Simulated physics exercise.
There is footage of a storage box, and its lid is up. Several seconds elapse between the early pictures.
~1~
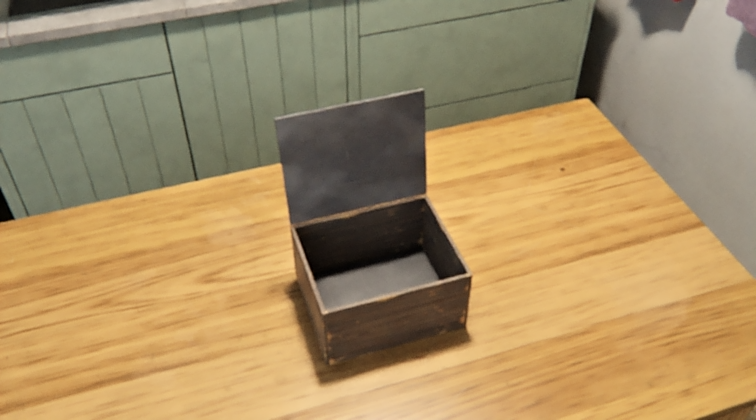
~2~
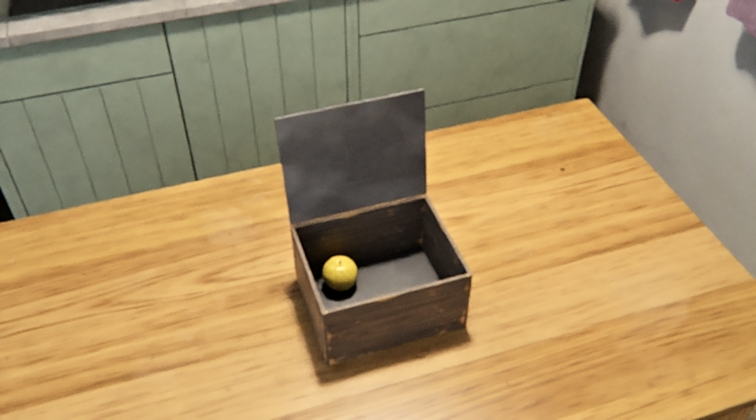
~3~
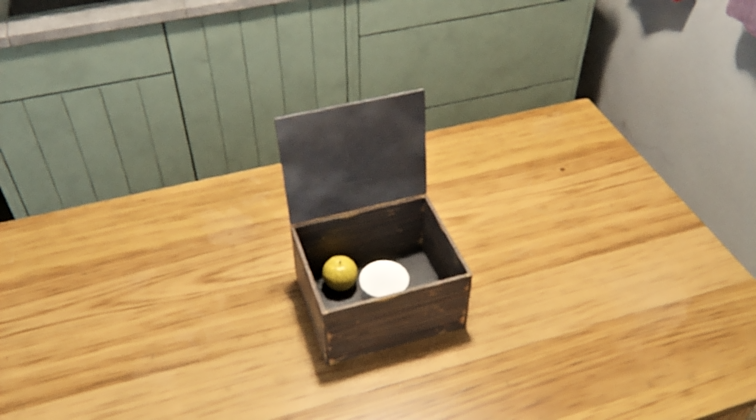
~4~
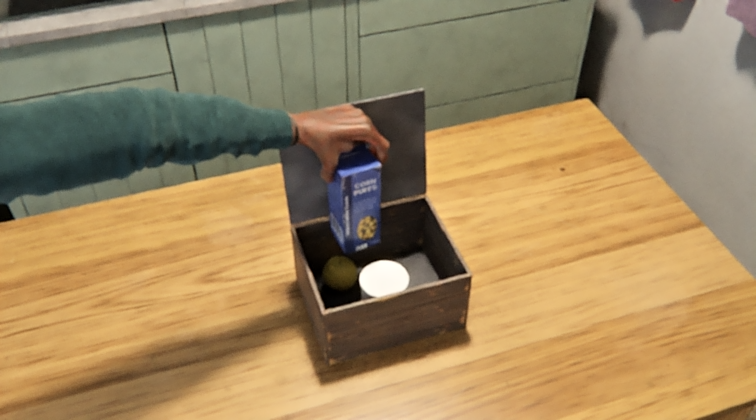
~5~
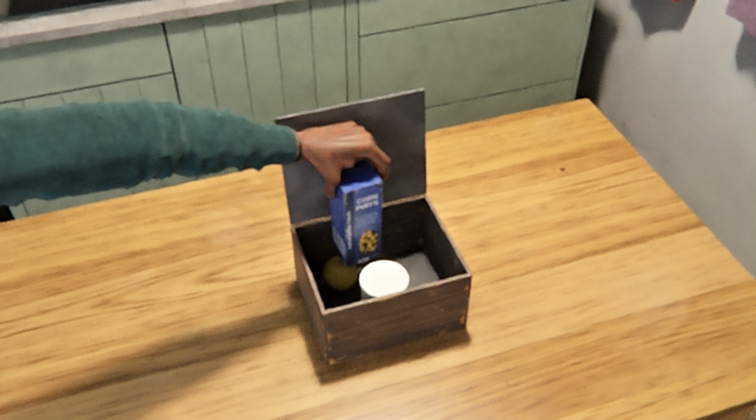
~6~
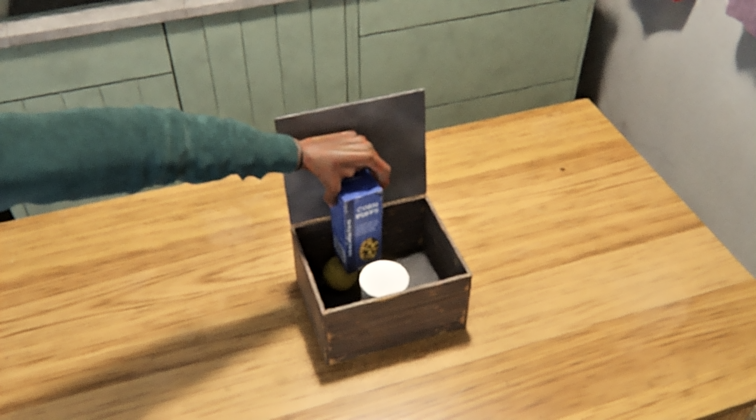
In an open box, a fruit and white container appear before a hand lowers a blue carton.
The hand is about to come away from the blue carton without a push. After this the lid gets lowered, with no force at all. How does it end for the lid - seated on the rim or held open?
For the lid it ends seated on the rim.
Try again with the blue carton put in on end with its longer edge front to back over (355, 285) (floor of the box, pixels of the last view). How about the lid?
Result: Lid shut.
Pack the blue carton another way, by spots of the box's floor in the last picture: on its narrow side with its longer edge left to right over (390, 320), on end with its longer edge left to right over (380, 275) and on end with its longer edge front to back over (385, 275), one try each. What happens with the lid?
The first time the lid can't shut, the second time it can't shut, and the third time it can't shut.
Then, 0.40 s on from there, blue carton on its side near (388, 263); yellow apple shifted a little.
Then, 1.50 s on from there, lid 66° above the rim; blue carton on its side near (389, 265); yellow apple shifted a little.
Then, 2.00 s on from there, lid 26° above the rim; blue carton on its side near (389, 265); yellow apple shifted a little.
In the end, lid shut; toppled in the box, blue carton; the other 2 unmoved. At the end, from the last picture's camera, blue carton near (389, 265).
